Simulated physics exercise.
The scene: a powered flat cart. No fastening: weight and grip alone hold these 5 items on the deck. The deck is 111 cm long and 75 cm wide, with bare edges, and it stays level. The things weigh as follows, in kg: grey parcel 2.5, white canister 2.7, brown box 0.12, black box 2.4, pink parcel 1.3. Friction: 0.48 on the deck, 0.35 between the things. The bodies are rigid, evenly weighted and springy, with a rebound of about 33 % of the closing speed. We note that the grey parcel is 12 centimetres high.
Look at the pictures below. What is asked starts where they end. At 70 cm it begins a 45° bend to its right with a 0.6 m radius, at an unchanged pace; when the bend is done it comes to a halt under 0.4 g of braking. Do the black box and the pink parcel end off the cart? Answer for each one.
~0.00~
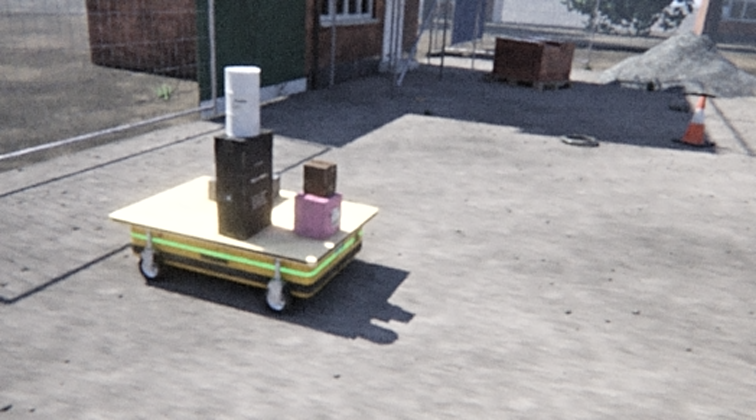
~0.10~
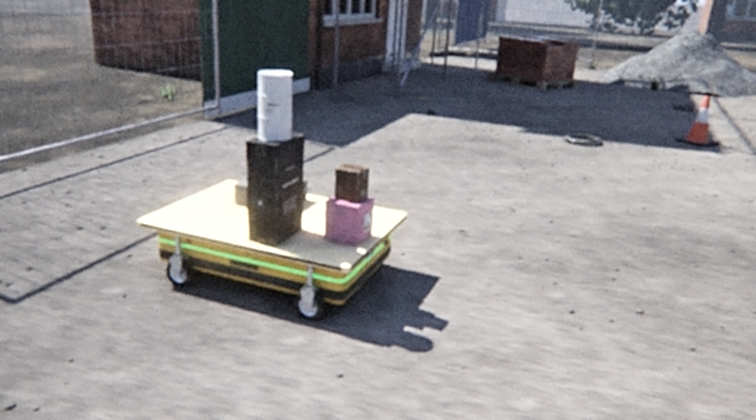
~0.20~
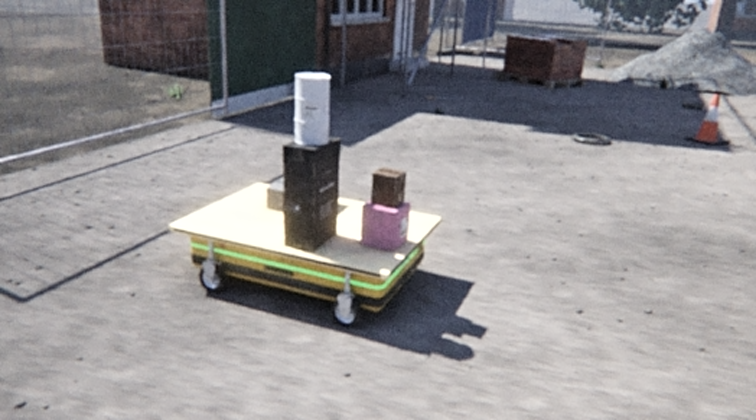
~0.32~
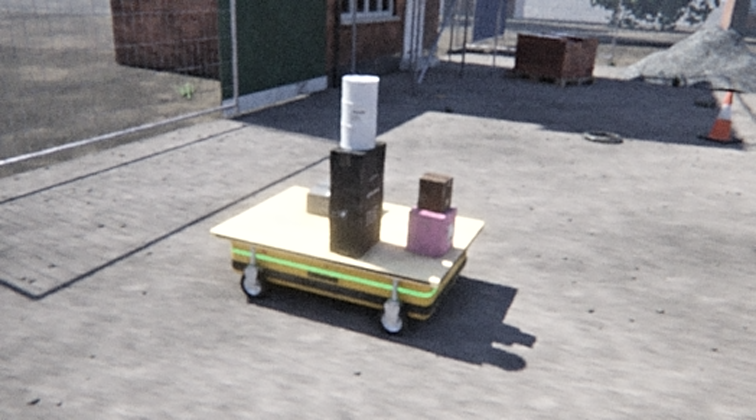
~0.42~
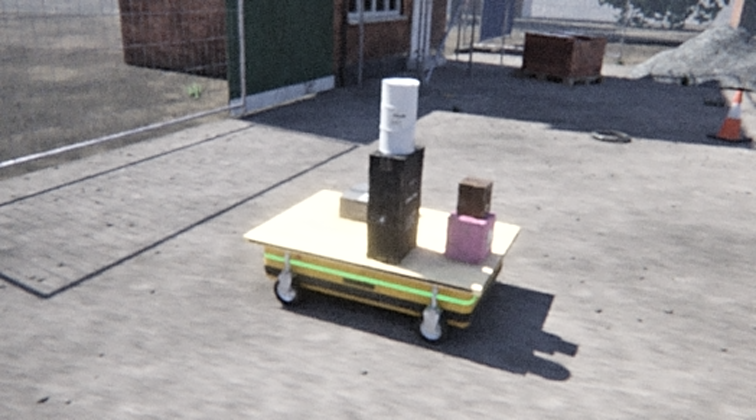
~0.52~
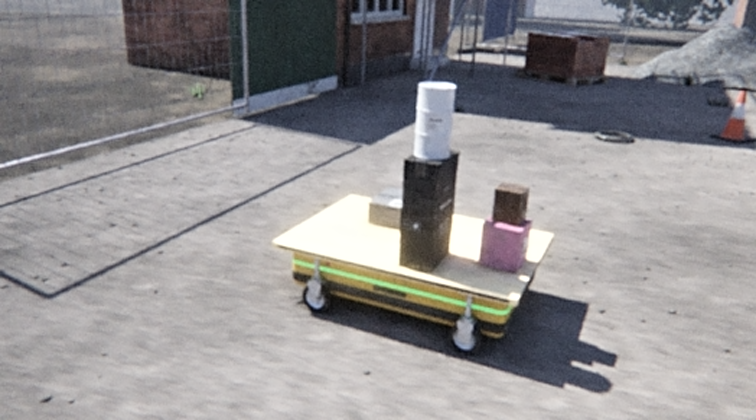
The black box does not, the pink parcel does.
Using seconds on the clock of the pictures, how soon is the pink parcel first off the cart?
Around 1.5 s on the clock.
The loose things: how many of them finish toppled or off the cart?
So, 4 in all.
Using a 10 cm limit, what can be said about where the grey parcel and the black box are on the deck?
First the grey parcel: It stays in position; then the black box: It departs its position.
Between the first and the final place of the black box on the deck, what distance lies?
The shift is close to 44 cm.
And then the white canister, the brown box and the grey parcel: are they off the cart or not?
Afterwards, the white canister leaves its support, the brown box leaves its support, and the grey parcel stays on its support.
Around 0.82 s, 123 cm covered, turned 36°; black box at 27° to upright near (475, 234); pink parcel shifted 33 cm near (595, 288); white canister at 27° to upright.
Around 1.32 s, 175 cm covered, turned 45°; white canister and brown box now off the cart; black box on its side near (607, 341); pink parcel shifted 33 cm near (716, 396).
Finally (2.0 s), off the cart, white canister, brown box and pink parcel; on their side or leaning hard on the deck, black box; the last one still in place (within 10 cm). In the last view, black box near (640, 389).
